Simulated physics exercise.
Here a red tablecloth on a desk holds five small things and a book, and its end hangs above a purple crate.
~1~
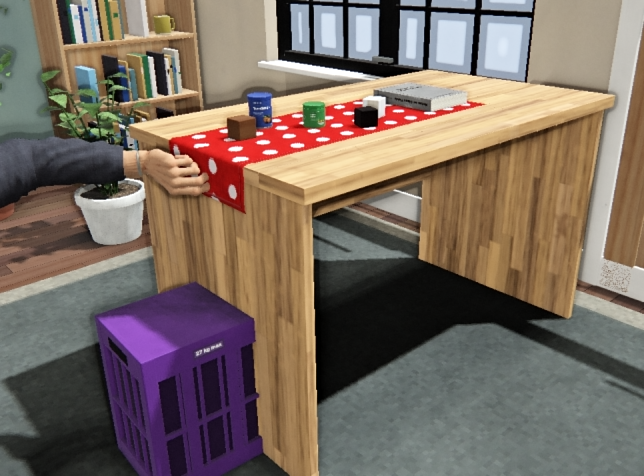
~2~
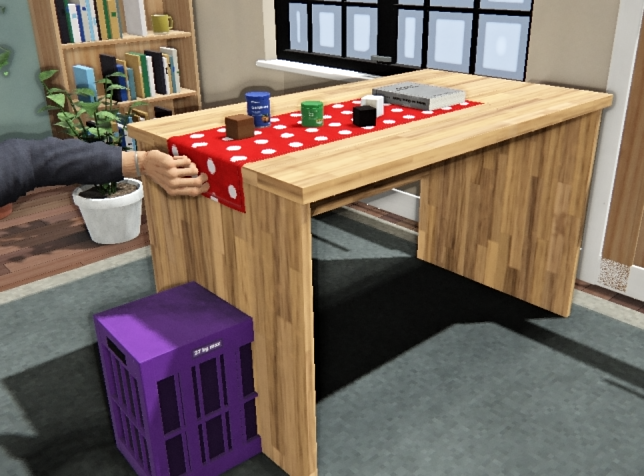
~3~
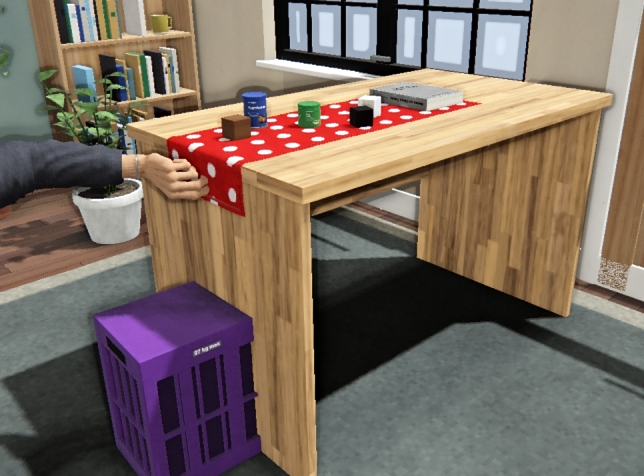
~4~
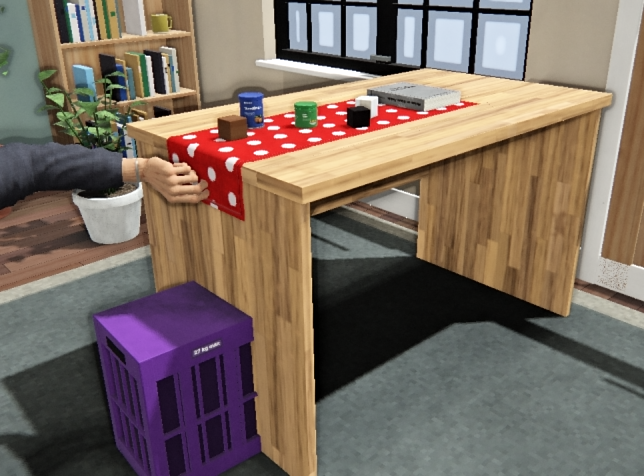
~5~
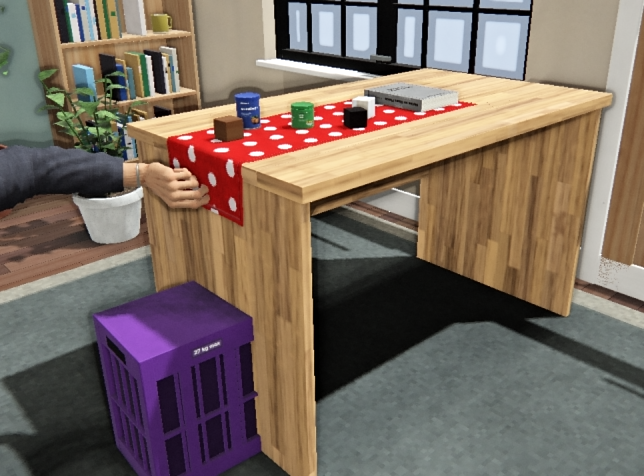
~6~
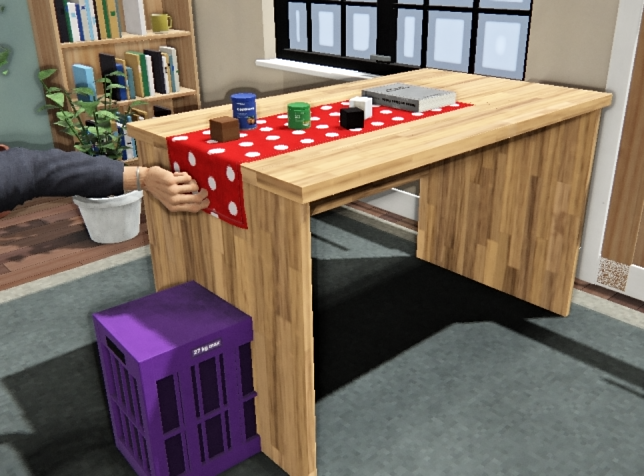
Hand slowly pulling a red polka-dot cloth over a wooden desk's edge, small objects and a book shifting slightly left with it.
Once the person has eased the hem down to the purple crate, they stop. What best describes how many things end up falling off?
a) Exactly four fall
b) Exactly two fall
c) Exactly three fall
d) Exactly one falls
The answer is b.
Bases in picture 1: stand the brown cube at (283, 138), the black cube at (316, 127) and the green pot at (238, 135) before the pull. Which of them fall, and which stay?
You'd see the brown cube go down, the black cube hang on and the green pot go down.
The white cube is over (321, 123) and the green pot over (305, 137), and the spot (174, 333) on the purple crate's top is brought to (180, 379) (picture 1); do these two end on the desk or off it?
Outcome for the white cube: It is lost. Outcome for the green pot: It is lost.
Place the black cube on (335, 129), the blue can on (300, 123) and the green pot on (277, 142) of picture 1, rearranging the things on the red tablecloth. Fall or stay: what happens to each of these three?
The black cube stays put; the blue can stays put; and the green pot topples down.
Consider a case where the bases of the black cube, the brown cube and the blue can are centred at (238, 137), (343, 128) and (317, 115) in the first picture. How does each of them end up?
Black cube dropped, brown cube kept, blue can kept.
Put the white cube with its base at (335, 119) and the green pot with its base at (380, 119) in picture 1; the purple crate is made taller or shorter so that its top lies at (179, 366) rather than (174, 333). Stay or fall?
As for the white cube, it stays in place; as for the green pot, it stays in place.
Soon after, hem near (208, 235); all still up.
After that, hem near (210, 268); brown cube gone.
And then, hem on the crate; brown cube and blue can gone.
In the end, hem on the crate; brown cube and blue can gone. The count of fallen things is two.
